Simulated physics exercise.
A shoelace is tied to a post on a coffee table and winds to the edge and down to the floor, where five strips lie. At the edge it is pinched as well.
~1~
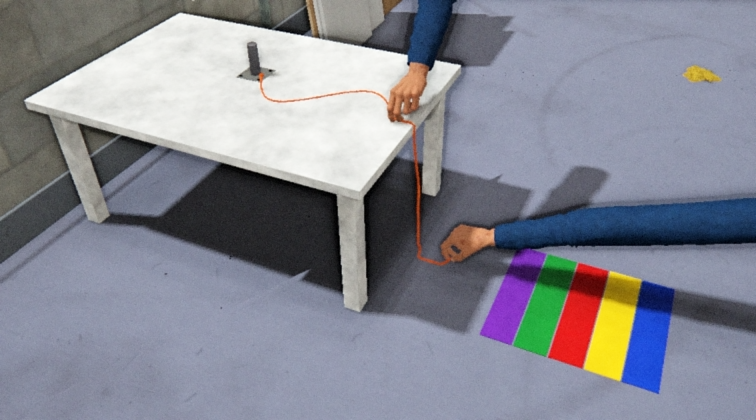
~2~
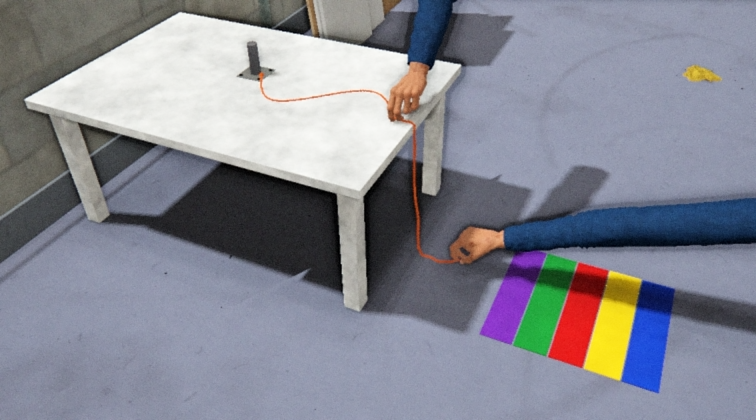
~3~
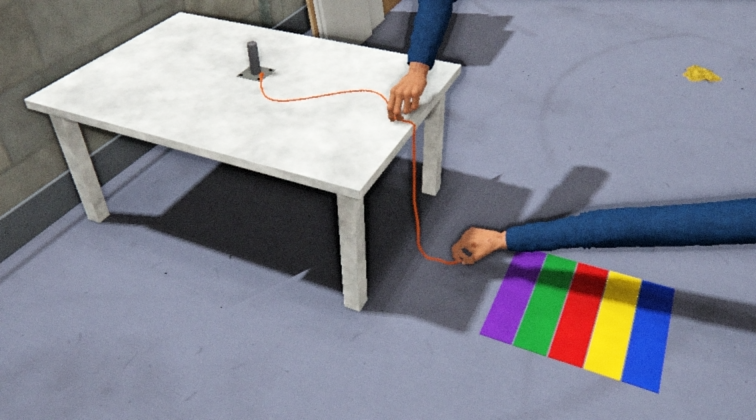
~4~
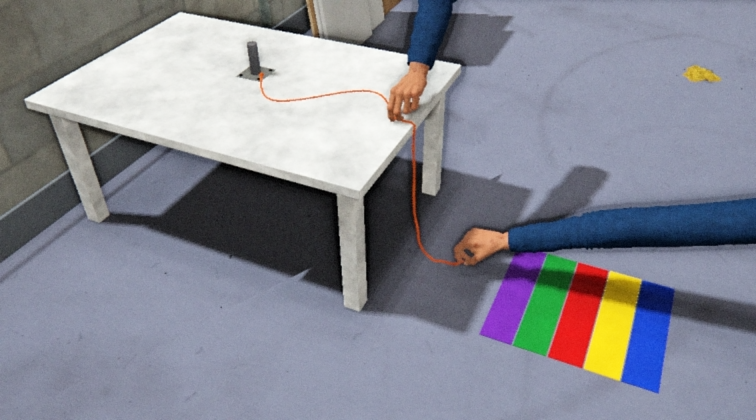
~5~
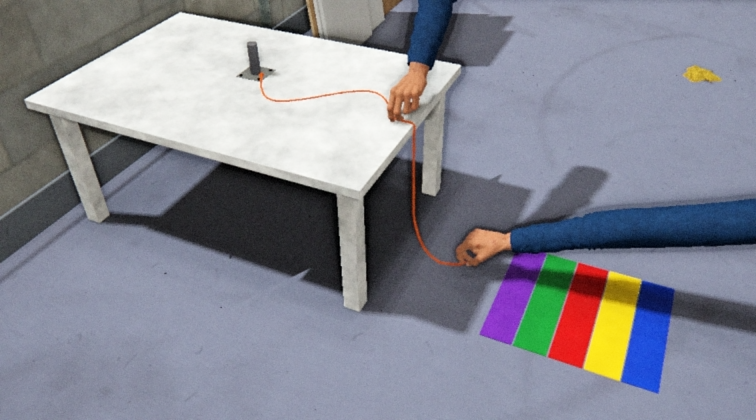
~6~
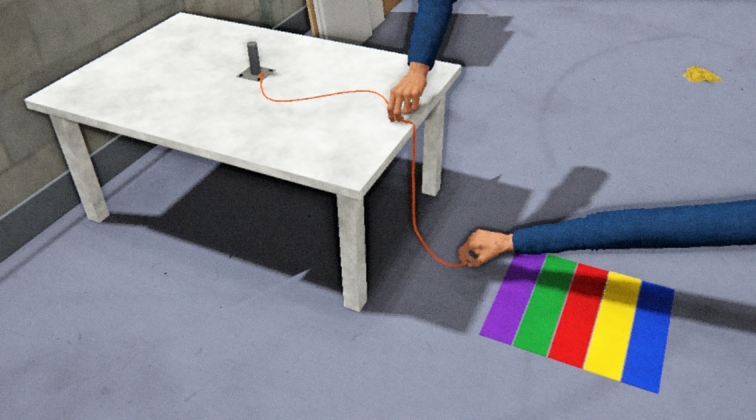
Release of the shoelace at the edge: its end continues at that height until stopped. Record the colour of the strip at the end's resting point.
Resting point: Yellow strip.
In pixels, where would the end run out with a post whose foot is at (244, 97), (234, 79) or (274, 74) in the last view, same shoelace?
The first try gives about (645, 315), the second about (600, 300) and the third about (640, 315).
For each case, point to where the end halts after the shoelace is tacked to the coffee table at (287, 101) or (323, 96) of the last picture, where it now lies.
Approximately (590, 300) and (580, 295), respectively.
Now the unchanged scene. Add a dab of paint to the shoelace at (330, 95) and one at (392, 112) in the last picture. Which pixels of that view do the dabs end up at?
In that view they sit near (357, 102) and near (434, 139).
A little later, end near (550, 287); over green.
Next, end near (593, 300); over red.
When it is tight, end near (621, 308); over yellow. It gets as far as the yellow strip.
